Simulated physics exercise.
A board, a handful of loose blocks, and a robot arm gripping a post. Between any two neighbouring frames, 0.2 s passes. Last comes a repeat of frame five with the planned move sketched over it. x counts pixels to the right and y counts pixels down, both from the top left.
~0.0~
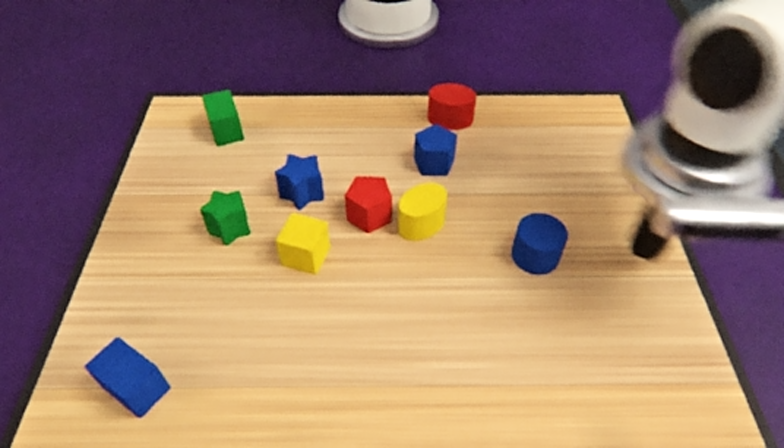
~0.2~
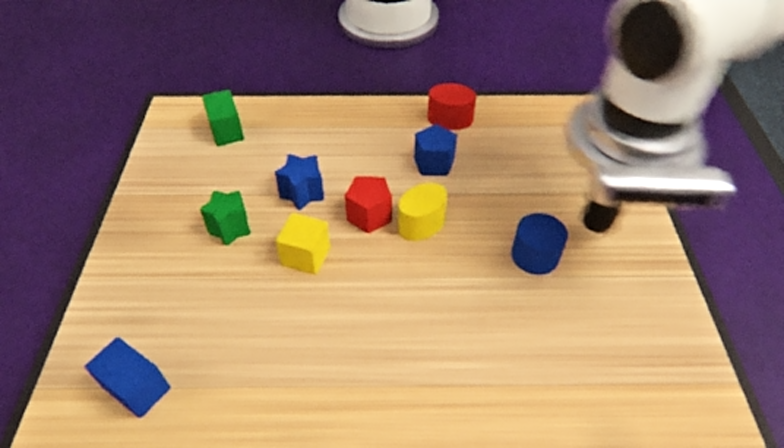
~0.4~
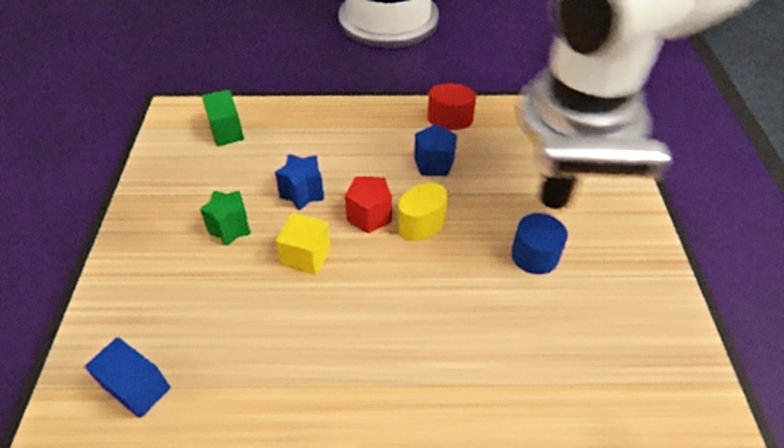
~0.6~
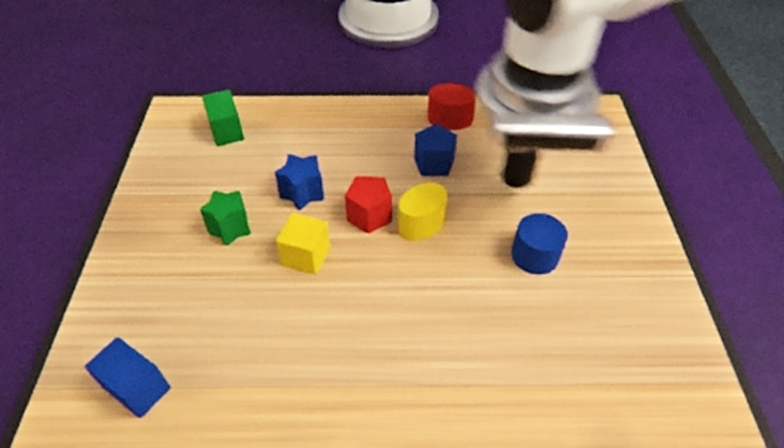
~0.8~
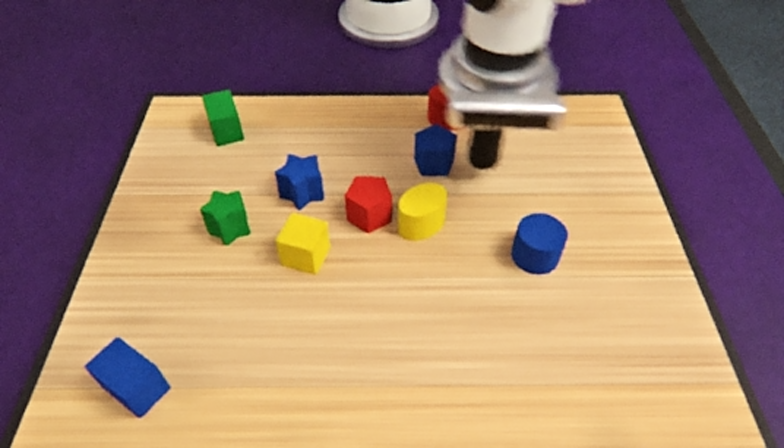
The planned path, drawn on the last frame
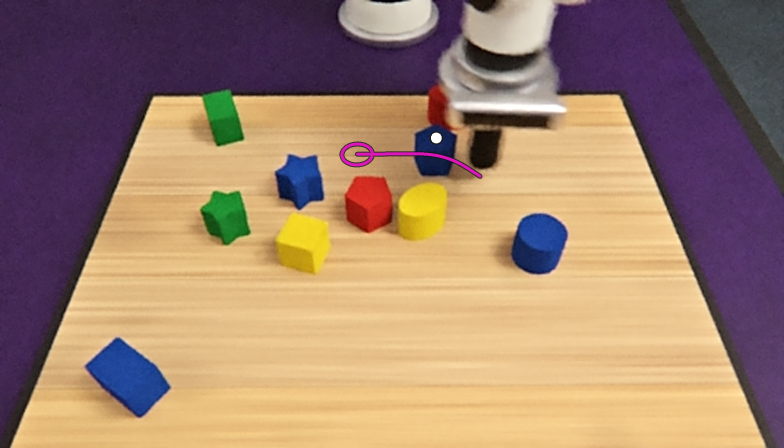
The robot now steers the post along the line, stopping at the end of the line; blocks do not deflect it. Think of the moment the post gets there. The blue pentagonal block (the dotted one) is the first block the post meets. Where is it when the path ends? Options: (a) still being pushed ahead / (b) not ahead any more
I choose a.
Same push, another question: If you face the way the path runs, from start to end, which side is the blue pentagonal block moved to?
Goes left.
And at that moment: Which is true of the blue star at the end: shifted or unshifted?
Stays where it is.
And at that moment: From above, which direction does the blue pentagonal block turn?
It turns counter-clockwise.
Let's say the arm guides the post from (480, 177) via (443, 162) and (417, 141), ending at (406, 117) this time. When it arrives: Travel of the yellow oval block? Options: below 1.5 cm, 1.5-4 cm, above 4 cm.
The move is short, under 1.5 cm.
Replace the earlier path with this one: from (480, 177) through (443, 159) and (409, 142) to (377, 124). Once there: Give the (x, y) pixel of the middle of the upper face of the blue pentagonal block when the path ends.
Somewhere near (371, 124).
Drawn move, from (480, 177) via (444, 157) and (401, 154), ending at (357, 154); the dot is on the blue pentagonal block.
On the path given first. One third of the way, post (445, 141); blue pentagonal block (411, 133), turned 30° anticlockwise.
Two thirds of the way, post (400, 138); blue pentagonal block (366, 133), turned 40° anticlockwise.
At the end, post (356, 138); blue star still; blue pentagonal block (321, 134), turned 45° anticlockwise; red oval block still.
